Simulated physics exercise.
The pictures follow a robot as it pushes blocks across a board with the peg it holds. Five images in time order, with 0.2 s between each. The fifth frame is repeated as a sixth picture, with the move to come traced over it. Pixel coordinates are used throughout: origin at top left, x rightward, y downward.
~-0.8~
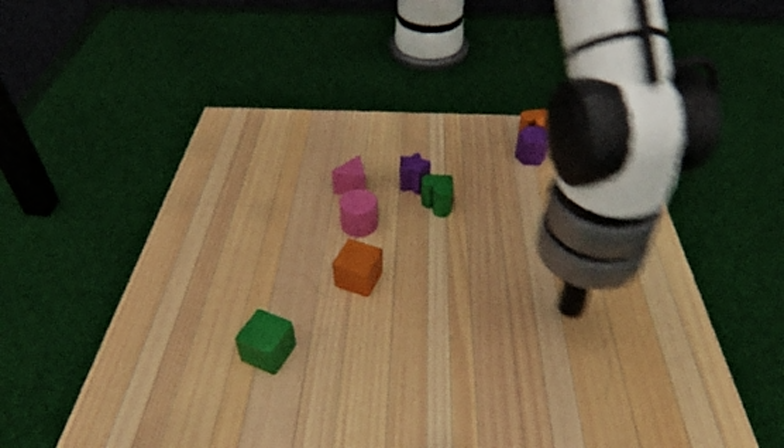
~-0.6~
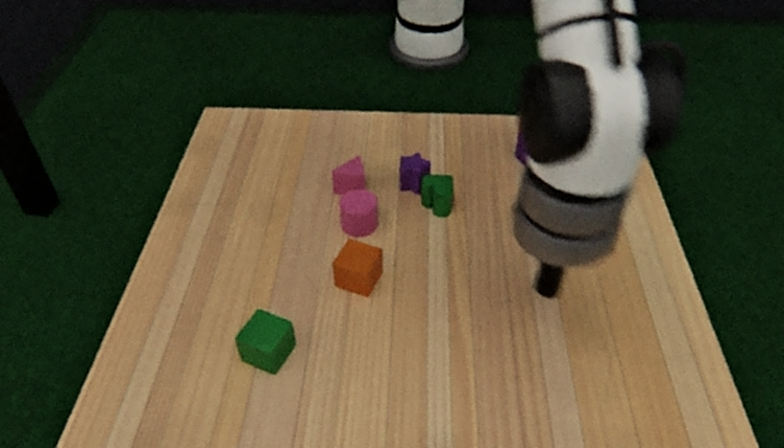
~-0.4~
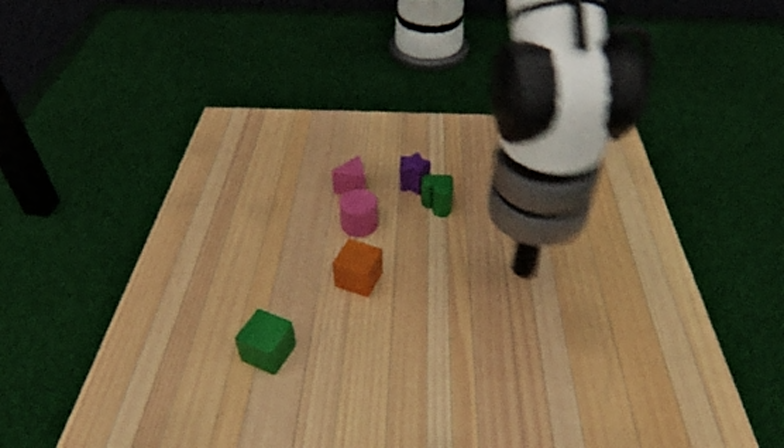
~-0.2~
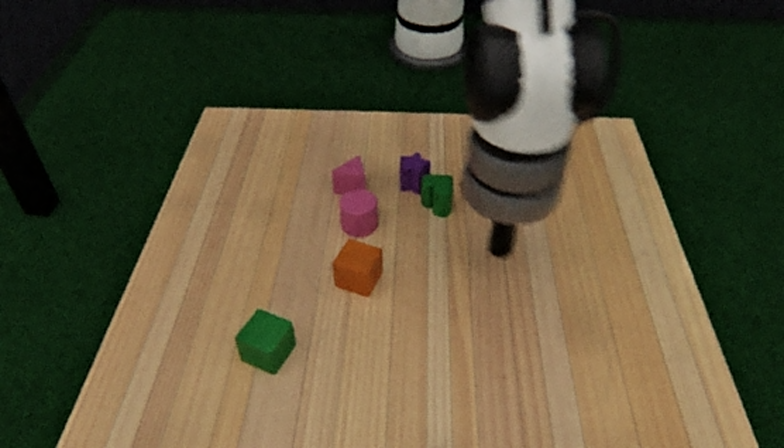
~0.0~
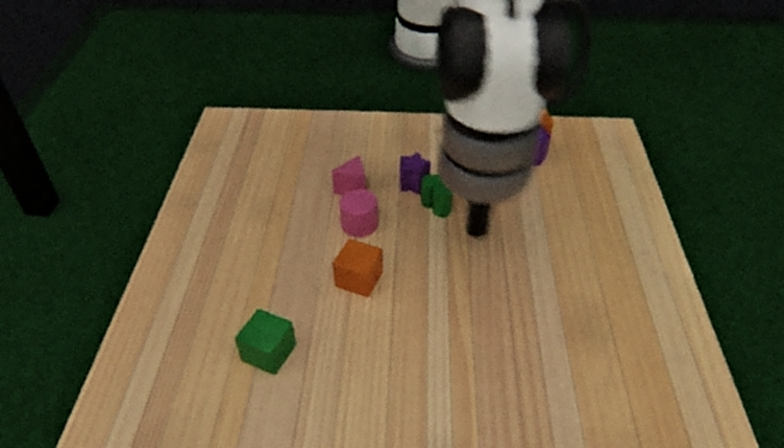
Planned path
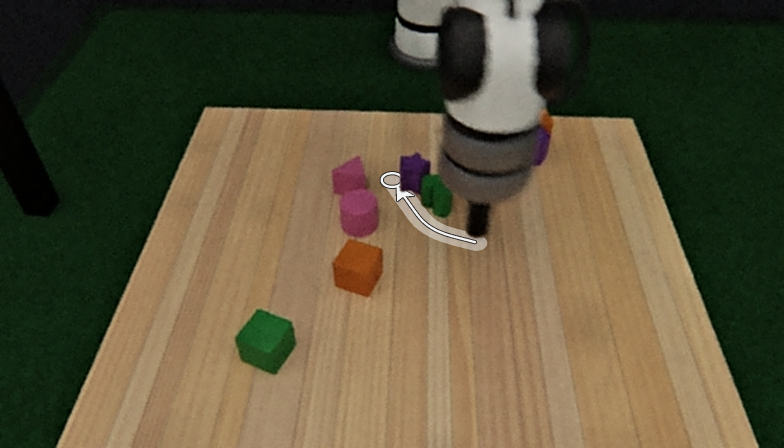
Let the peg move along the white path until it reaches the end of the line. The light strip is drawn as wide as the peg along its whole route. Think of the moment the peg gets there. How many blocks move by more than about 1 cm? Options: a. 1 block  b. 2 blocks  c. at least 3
a.
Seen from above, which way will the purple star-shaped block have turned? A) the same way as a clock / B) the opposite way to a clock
The answer is A.
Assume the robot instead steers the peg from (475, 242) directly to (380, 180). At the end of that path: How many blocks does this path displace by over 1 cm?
By the end of the path, two blocks have moved more than about a centimetre.
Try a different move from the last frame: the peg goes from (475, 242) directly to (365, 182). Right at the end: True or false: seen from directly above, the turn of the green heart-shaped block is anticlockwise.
Answer: False.
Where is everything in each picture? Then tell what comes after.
In the first frame, lower end of the peg at (571, 308), tops of blocks, purple star-shaped block at (414, 162), green heart-shaped block at (440, 182).
In the second frame, peg at (547, 288), blocks as before.
In the third frame, peg at (524, 269), blocks as before.
In the fourth frame, peg at (500, 250), blocks as before.
In the fifth frame, peg at (477, 231), purple star-shaped block at (414, 162), green heart-shaped block at (440, 182).
The drawn path runs from (475, 242) over (434, 229) and (410, 205) to (392, 180).
The first path, step by step. One third of the way, peg at (435, 218); nothing pushed yet.
Two thirds of the way, peg at (410, 193); nothing pushed yet.
At the end, peg at (392, 168); purple star-shaped block at (413, 152), turned 50° clockwise; green heart-shaped block not moved.
